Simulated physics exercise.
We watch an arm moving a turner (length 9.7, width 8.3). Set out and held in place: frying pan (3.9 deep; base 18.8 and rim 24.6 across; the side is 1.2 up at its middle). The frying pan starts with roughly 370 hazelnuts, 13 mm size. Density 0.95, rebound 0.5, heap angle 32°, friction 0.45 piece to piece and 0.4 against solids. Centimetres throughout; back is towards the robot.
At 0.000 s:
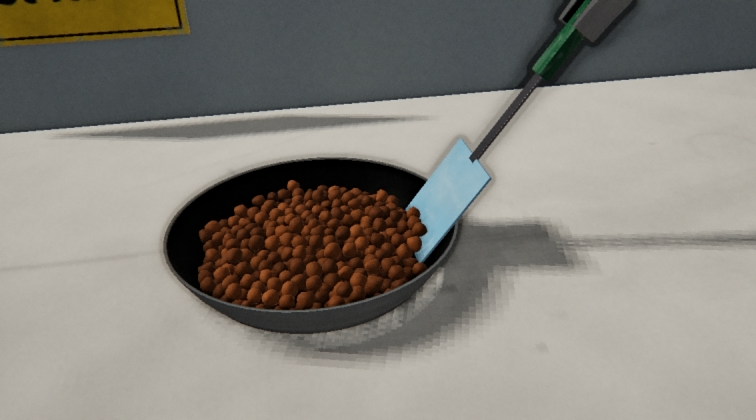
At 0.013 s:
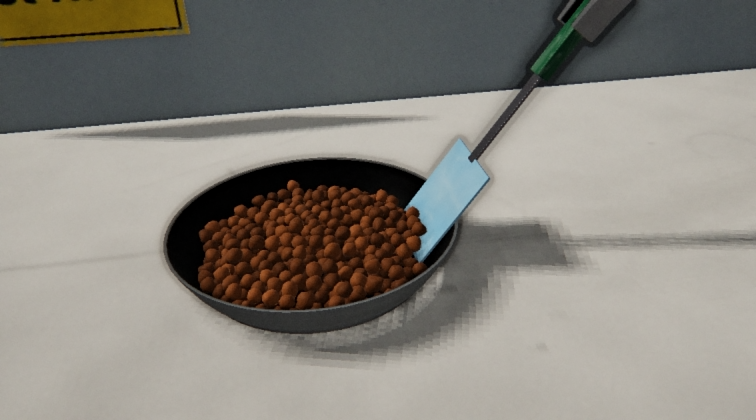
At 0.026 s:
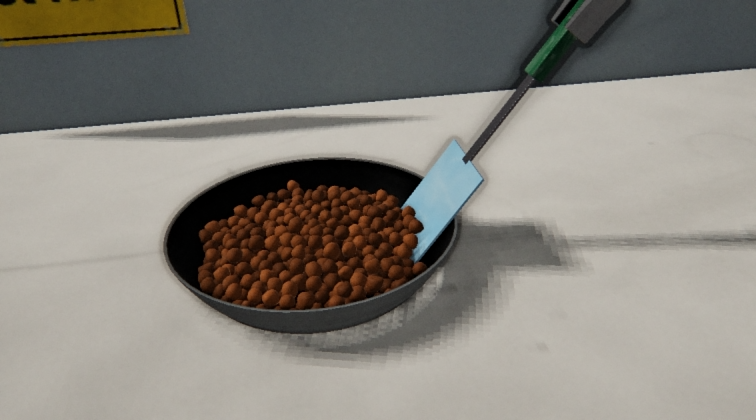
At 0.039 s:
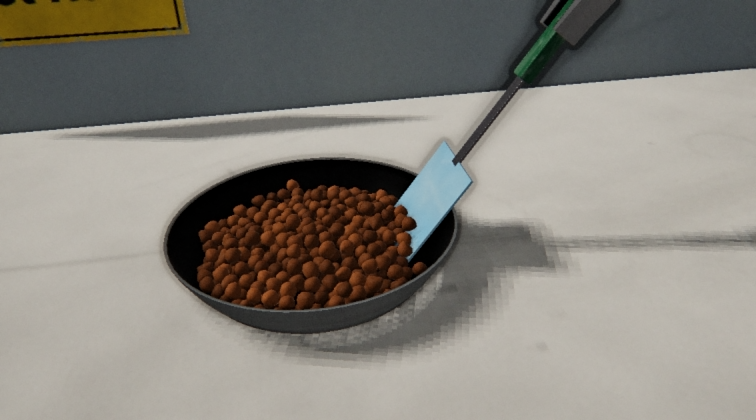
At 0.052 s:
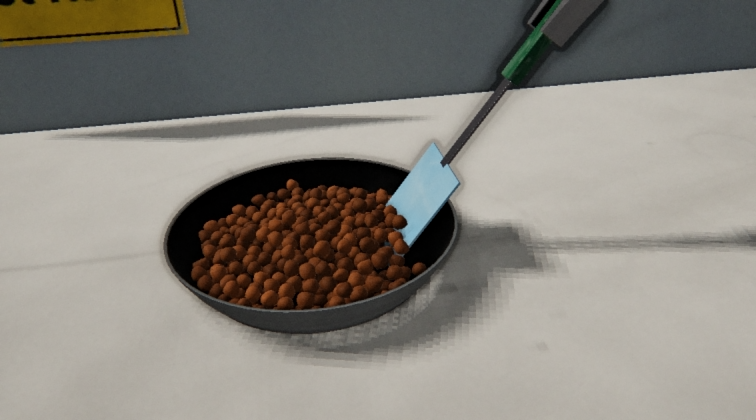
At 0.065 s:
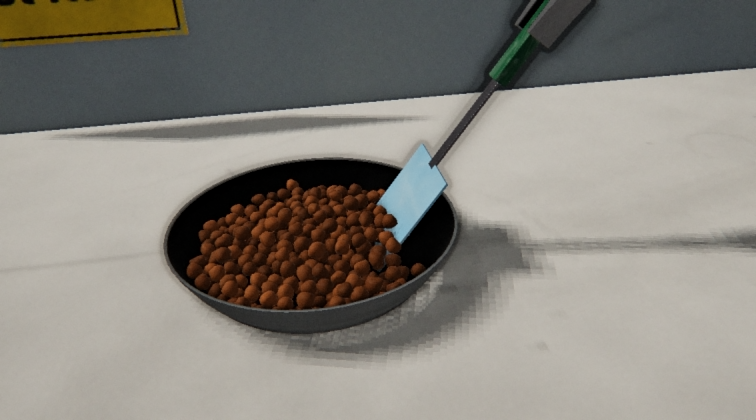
A turner with a light blue blade, held by an arm, rested at the right side of a dark frying pan full of brown hazelnuts, then slid a short way left, nudging the nearest ones along.
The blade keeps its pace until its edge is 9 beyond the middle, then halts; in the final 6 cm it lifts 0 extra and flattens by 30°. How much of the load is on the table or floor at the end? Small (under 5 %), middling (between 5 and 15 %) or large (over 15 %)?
On the table or floor the share is middling, between 5 and 15 %.
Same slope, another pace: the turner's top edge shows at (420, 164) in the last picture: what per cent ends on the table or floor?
Some 15 per cent.
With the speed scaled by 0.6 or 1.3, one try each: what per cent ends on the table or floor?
Some 5 and 15 per cent.
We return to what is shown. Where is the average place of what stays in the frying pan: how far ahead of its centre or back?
Some 4.0 cm ahead.
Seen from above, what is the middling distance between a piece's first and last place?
Roughly 4 cm.
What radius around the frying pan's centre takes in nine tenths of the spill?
About 30 cm.
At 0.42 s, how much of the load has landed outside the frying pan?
Some 8 per cent.
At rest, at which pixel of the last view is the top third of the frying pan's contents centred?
At about (219, 235).
By 0.13 s, sloping 53°, highest piece 6 above the table; 369 in the frying pan.
By 0.19 s, sloping 43°, highest piece 7 above the table; 369 in the frying pan.
By 0.42 s, sloping 23°, highest piece 6 above the table; 335 in the frying pan, 32 on the table or floor, 2 on the blade or in flight.
By 1.47 s, sloping 23°, highest piece 6 above the table; 332 in the frying pan, 37 on the table or floor.
Final count, 332 in the frying pan, 37 on the table or floor. That is 10 % on the table or floor.
